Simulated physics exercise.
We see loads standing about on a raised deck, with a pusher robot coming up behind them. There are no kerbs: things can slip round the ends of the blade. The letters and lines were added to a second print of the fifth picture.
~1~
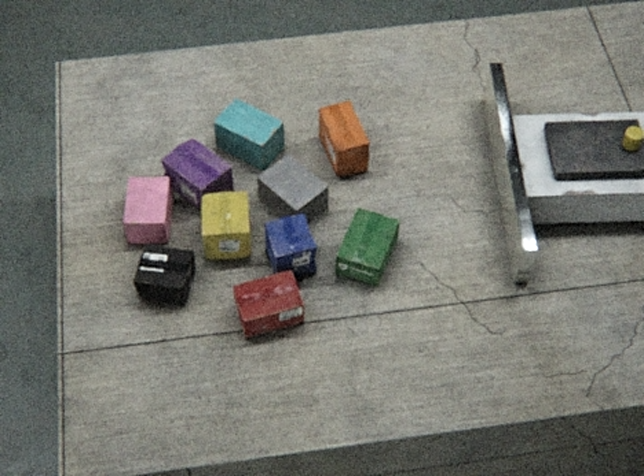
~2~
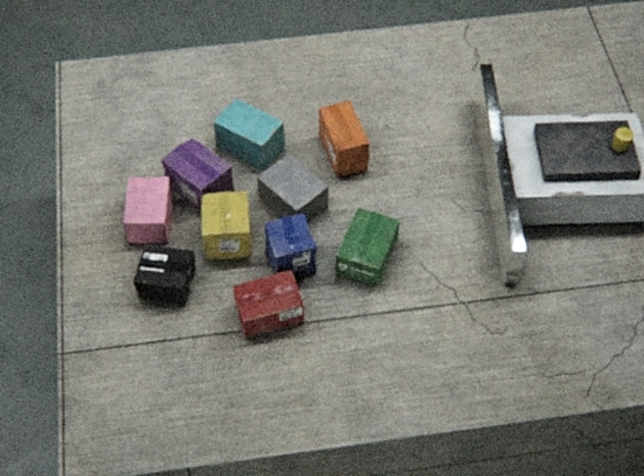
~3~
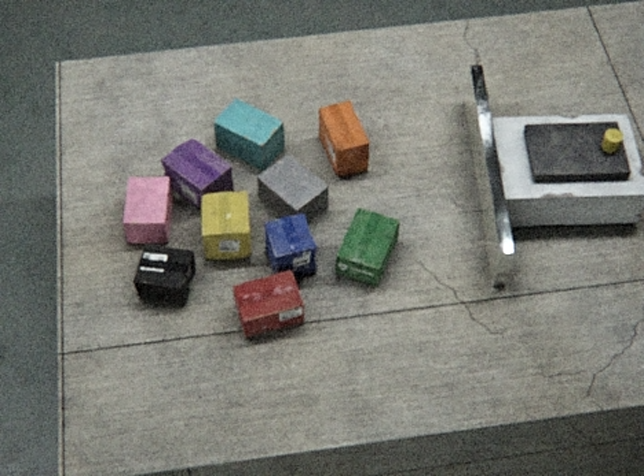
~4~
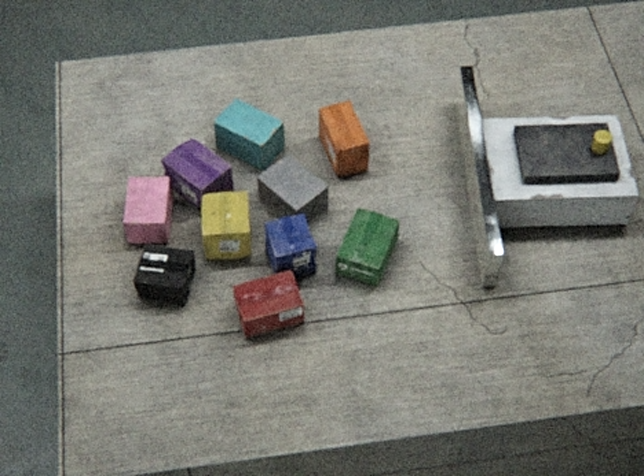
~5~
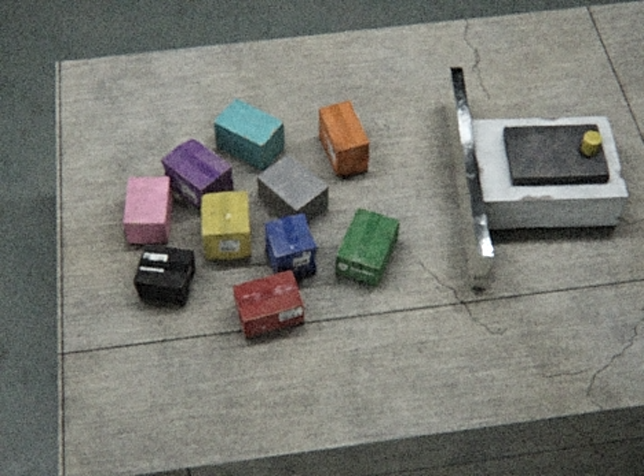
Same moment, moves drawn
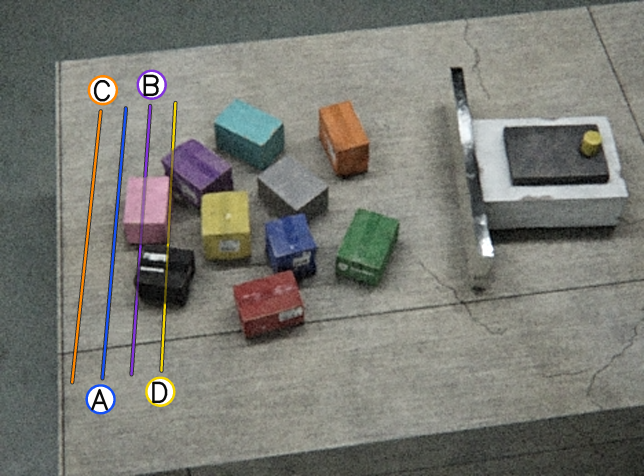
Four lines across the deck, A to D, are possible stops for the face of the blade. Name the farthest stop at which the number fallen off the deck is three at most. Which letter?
No farther than B.
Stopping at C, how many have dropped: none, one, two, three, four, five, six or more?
In all, six or more.
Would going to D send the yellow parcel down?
No.
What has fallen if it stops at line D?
The black parcel goes over.
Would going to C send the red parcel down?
By then, no.
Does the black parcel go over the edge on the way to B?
By then, yes.
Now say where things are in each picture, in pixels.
Red parcel (269, 304); grey crate (293, 192); pink crate (148, 210), in the first picture.
Robot (579, 149); yellow parcel (227, 226), in the second picture.
Robot (569, 150); orange parcel (344, 140), in the third picture.
Robot (559, 152); turquoise crate (250, 134), in the fourth picture.
Robot (549, 153); black parcel (165, 275); red parcel (269, 304); grey crate (293, 192), in the fifth picture.
On the marked copy, A at (115, 231); B at (142, 228); C at (88, 234); D at (169, 225).
Taking B. A third of the way, robot (433, 166); orange parcel (326, 140); green box (327, 253).
Two thirds of the way, robot (316, 180); pink crate (110, 199); black parcel (117, 282).
When it is over, robot (222, 191); yellow parcel over the edge; black parcel over the edge; three fallen.
As for the rest, A drops four; C drops six; D is within the limit but short.
